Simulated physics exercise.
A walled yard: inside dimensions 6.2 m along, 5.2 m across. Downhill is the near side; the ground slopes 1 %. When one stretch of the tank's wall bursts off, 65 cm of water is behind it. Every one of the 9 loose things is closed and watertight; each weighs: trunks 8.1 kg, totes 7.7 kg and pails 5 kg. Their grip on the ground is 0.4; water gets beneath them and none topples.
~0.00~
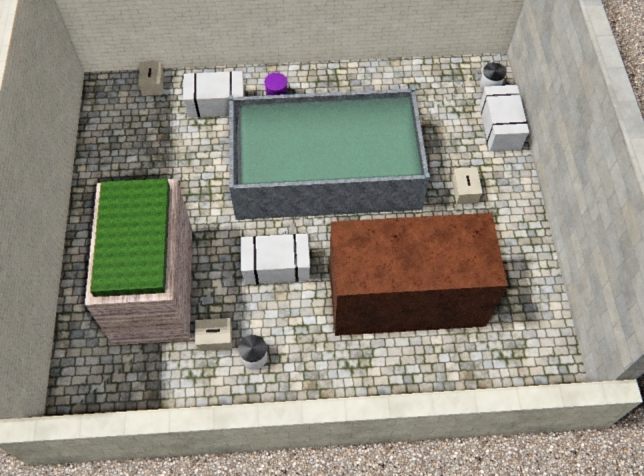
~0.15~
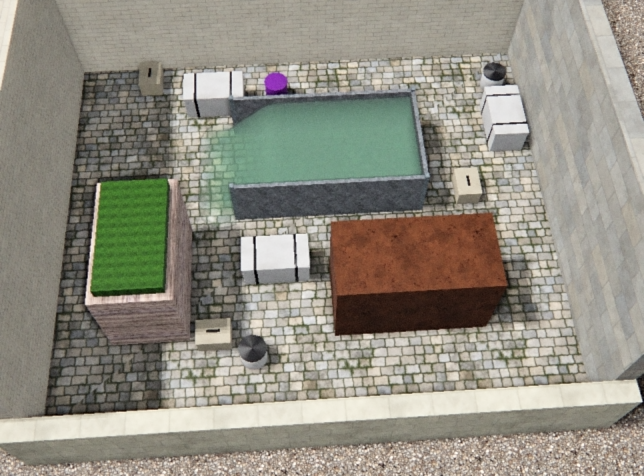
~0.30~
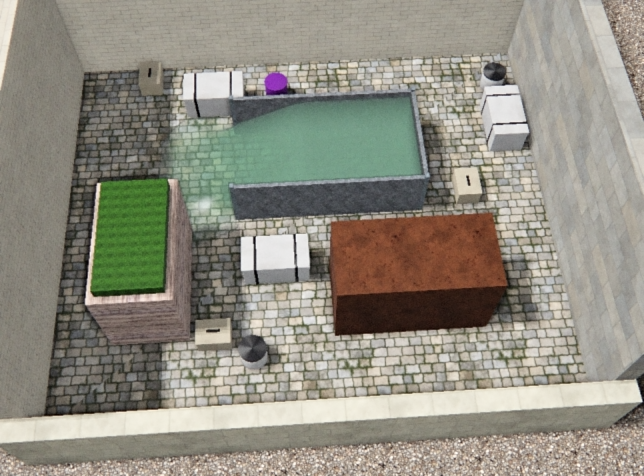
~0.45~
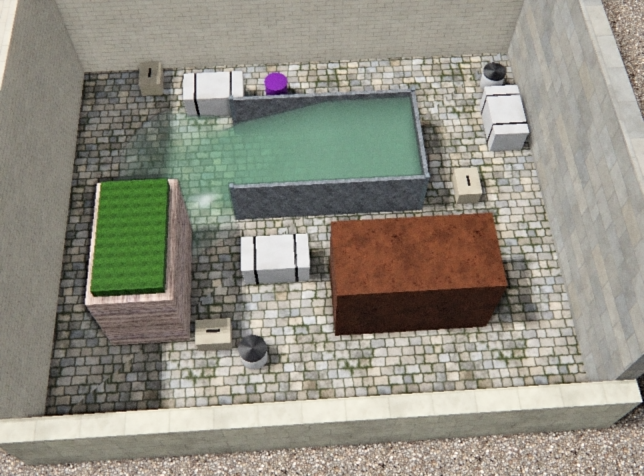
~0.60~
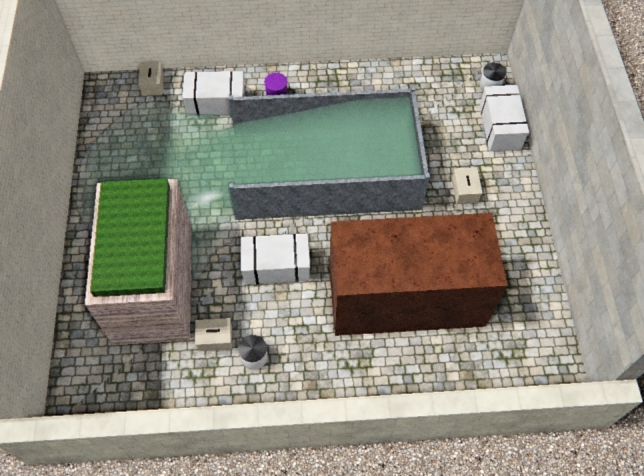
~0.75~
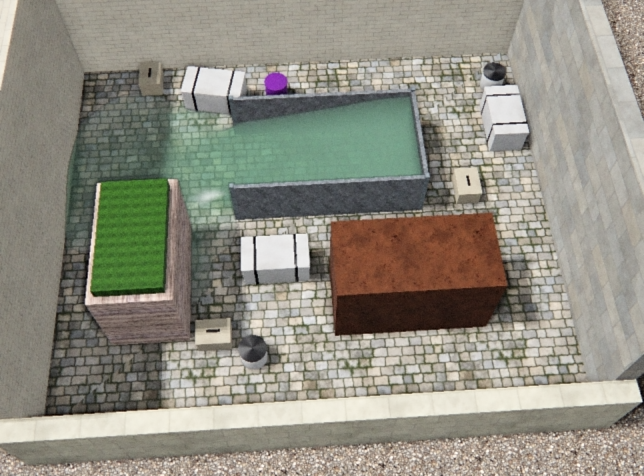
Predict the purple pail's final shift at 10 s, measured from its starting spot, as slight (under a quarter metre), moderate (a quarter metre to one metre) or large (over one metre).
It ends well away.
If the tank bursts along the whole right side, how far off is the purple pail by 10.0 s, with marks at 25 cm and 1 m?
Note: Purple pail displaced a long way.
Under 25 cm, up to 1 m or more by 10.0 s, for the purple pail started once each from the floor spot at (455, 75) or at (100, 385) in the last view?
In turn: It travels far; it ends far away.
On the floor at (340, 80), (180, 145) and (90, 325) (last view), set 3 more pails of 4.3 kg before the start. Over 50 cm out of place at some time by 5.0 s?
From first to last: Surpasses it, surpasses it, surpasses it.
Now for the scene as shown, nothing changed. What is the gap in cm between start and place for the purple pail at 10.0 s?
I'd say close to 250 centimetres.
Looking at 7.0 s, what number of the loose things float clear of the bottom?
I'd say 5 of them.
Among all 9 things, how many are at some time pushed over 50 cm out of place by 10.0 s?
By my count, 9.
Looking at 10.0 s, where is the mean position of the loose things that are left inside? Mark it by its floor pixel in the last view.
Mean position approx. (415, 256).
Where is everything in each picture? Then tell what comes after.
The first picture shows the purple pail at (276, 81), on the bottom; 3.0 m2 under water; 0 of 9 have shifted.
The second picture shows the purple pail at (276, 81), on the bottom; water covers 3.7 m2; 0 of 9 have shifted.
The third picture shows the purple pail at (276, 81) rests on the ground; 4.7 m2 under water; 0 of 9 have shifted.
The fourth picture shows the purple pail at (276, 81) rests on the ground; 5.8 m2 under water; 0 of 9 have shifted.
The fifth picture shows the purple pail at (276, 81) rests on the ground; 6.9 m2 under water; 0 of 9 have shifted.
The sixth picture shows the purple pail at (276, 81) rests on the ground; water covers 7.7 m2; 1 of 9 have shifted.
After 2.0 s the purple pail is near (276, 81), 0.0 m from its start, aground; 1 afloat.
After 4.5 s the purple pail is near (441, 94), 2.3 m from its start, aground; 3 afloat.
After 7.0 s the purple pail is near (439, 163), 2.5 m from its start, aground; 5 afloat.
After 10.0 s the purple pail is near (392, 216), 2.6 m from its start, afloat; 8 afloat.
